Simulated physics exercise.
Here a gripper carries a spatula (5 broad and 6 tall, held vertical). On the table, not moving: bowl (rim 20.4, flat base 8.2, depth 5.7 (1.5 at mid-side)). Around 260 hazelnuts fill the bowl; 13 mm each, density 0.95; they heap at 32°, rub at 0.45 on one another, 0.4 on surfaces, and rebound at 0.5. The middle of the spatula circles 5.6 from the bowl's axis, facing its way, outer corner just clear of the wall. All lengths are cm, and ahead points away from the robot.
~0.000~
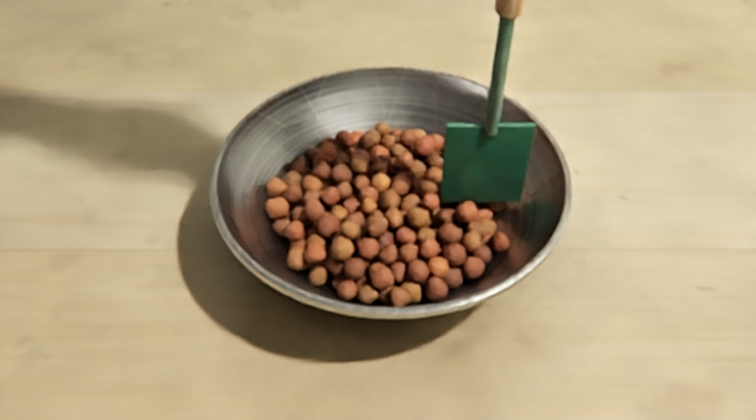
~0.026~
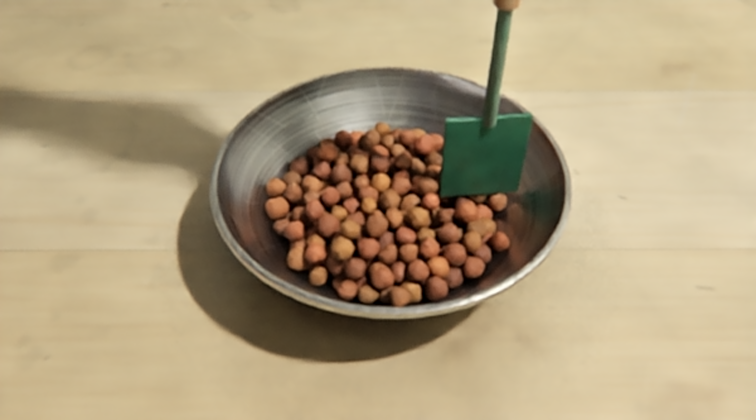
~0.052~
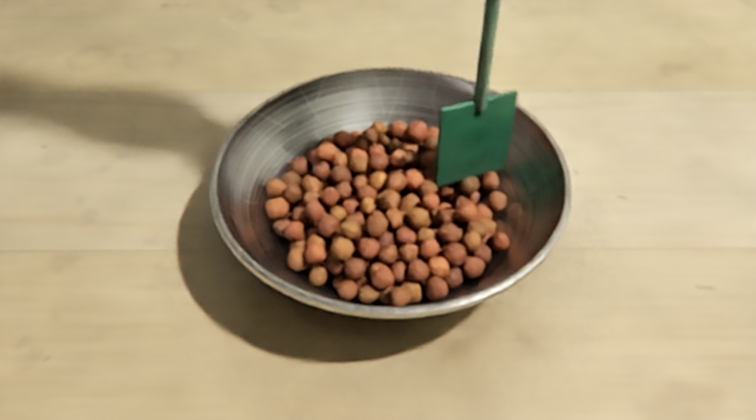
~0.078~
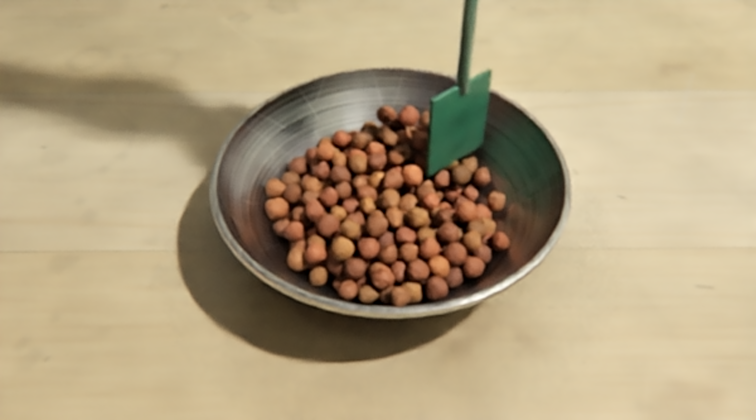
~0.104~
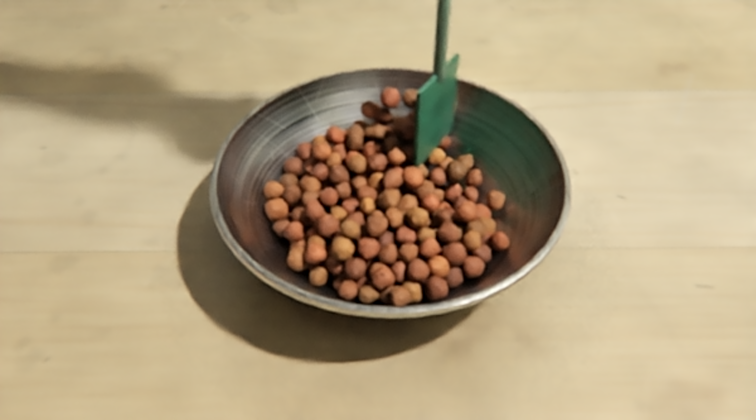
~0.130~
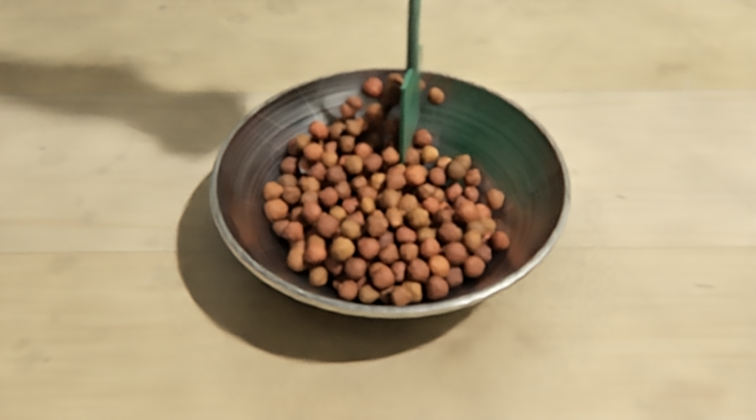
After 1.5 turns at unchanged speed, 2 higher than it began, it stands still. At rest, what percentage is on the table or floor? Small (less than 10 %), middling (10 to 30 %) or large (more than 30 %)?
Answer: Middling; 10 to 30 % of the hazelnuts finish on the table or floor.
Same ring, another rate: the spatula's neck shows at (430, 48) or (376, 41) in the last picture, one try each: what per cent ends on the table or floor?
Some 10 and 20 per cent.
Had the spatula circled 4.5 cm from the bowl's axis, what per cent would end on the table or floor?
In that case some 20 per cent.
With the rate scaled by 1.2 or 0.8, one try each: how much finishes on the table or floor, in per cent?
About 20 and 15 per cent.
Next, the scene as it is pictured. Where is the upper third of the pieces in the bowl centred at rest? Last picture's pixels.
Near (407, 201).
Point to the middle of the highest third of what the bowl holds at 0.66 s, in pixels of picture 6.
Near (410, 198).
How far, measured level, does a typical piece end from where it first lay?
About 2 cm.
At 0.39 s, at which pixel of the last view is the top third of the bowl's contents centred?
Around (395, 256).
After 0.39 s, 256° round, highest piece 8 above the table; 239 in the bowl, 10 on the table or floor, 9 in flight or on the tool.
After 0.66 s, 76° round, highest piece 7 above the table; 223 in the bowl, 35 on the table or floor.
After 0.99 s, 180° round, highest piece 5 above the table; 220 in the bowl, 38 on the table or floor.
After 1.69 s, 180° round, highest piece 5 above the table; 220 in the bowl, 38 on the table or floor.
In the end, 220 in the bowl, 38 on the table or floor. That is 15 % on the table or floor.
